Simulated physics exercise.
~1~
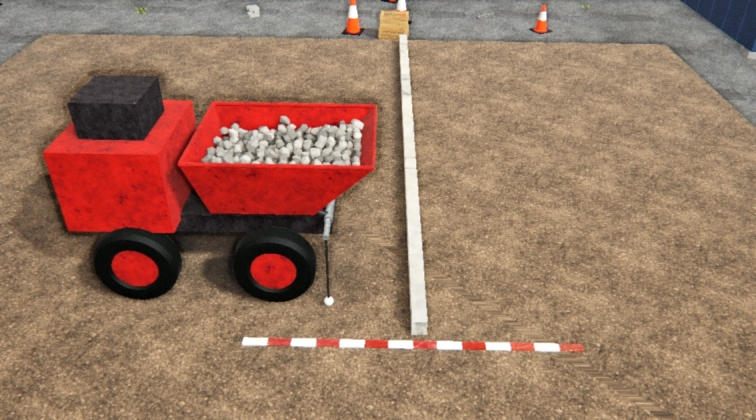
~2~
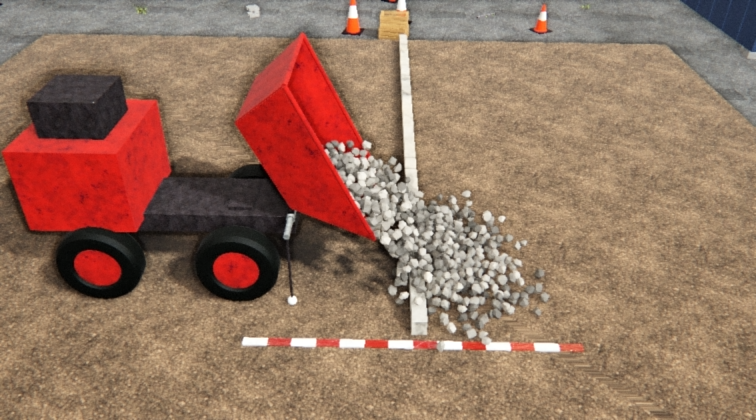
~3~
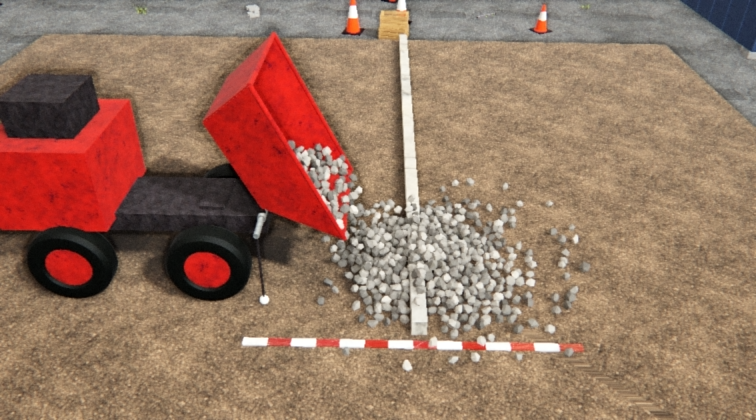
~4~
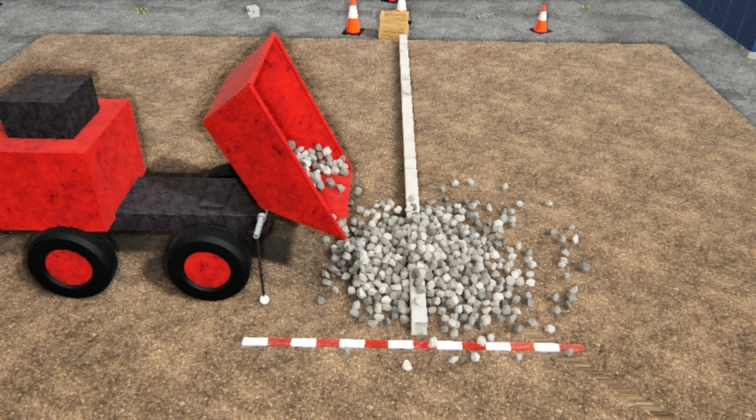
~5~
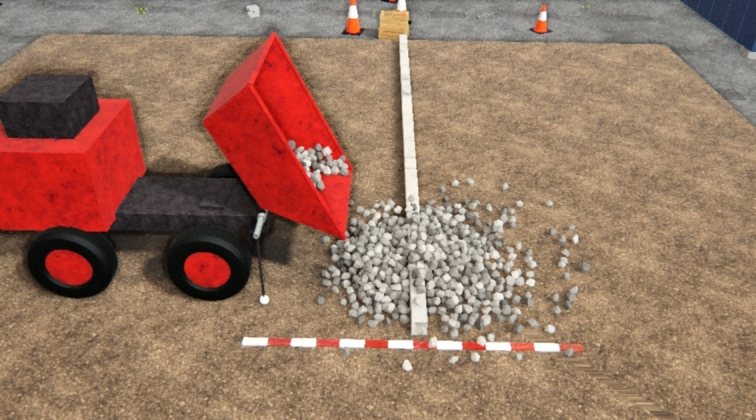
At first, a red dumper with black-tyred wheels stands on brown ground, its level skip heaped with pale grey stones, just left of a long light kerb. The skip then tips steeply to the right while the machine shifts left, and the stones pour out over the kerb in a thick stream. As the dumper draws a little farther left, the load spreads into a low mound on both sides of the kerb, with some stones scattering beyond. Finally, the dumper stands still with its skip raised, a small cluster of stones still inside and the pile at rest across the kerb's near end.
